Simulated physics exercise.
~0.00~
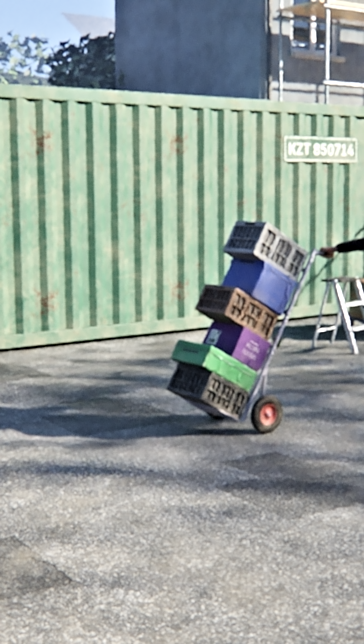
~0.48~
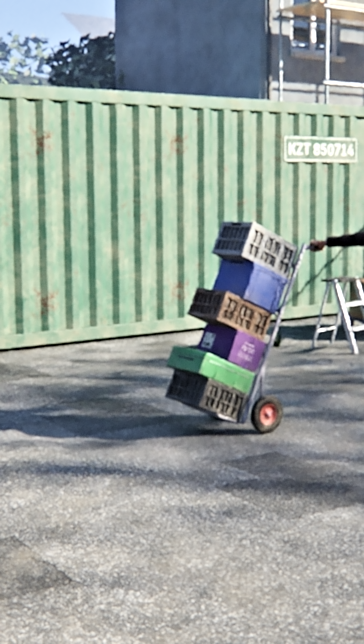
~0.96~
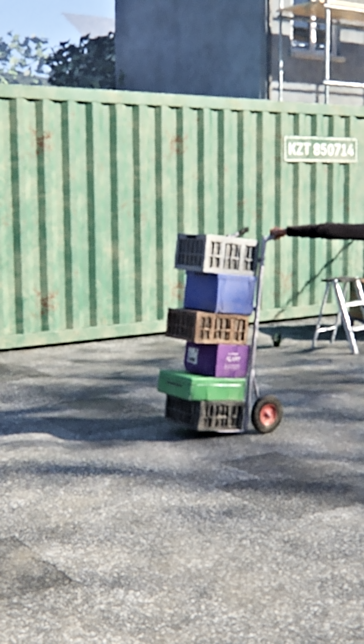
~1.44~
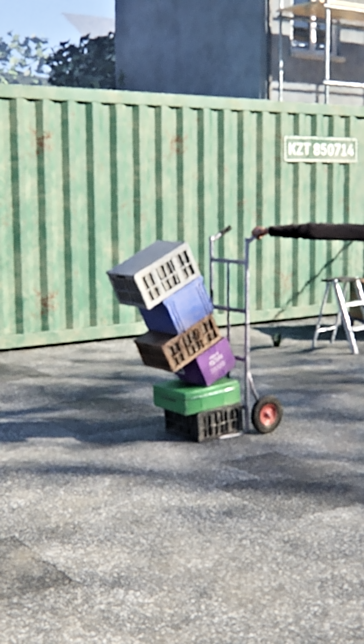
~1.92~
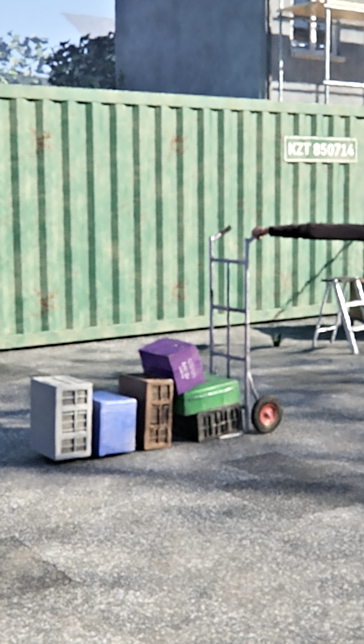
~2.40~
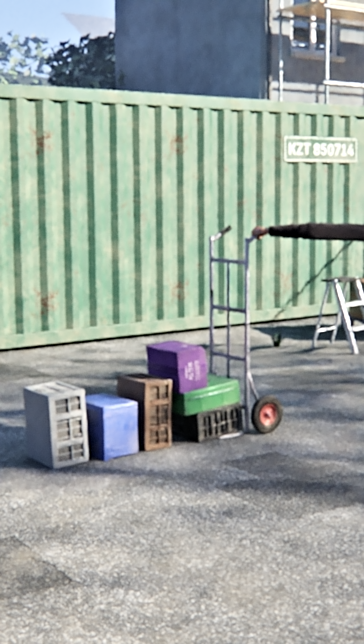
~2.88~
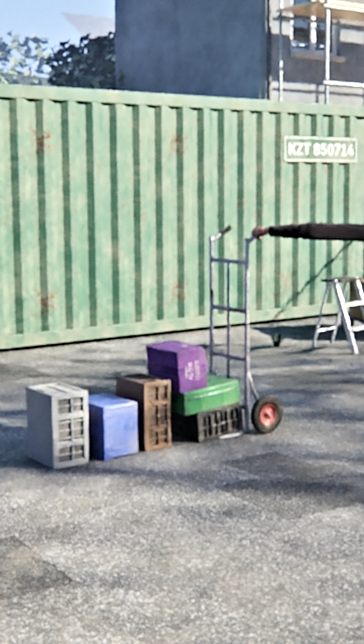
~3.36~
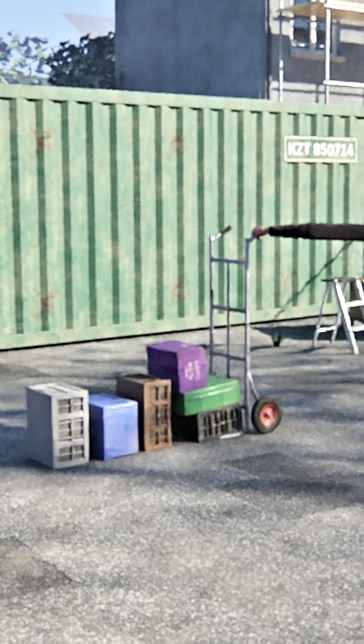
In a paved yard beside a green shipping container, an arm swung a loaded sack truck upright and the stack toppled left; the grey crate, blue tote and brown crate landed on the ground, while the purple parcel tipped onto the green toolbox.
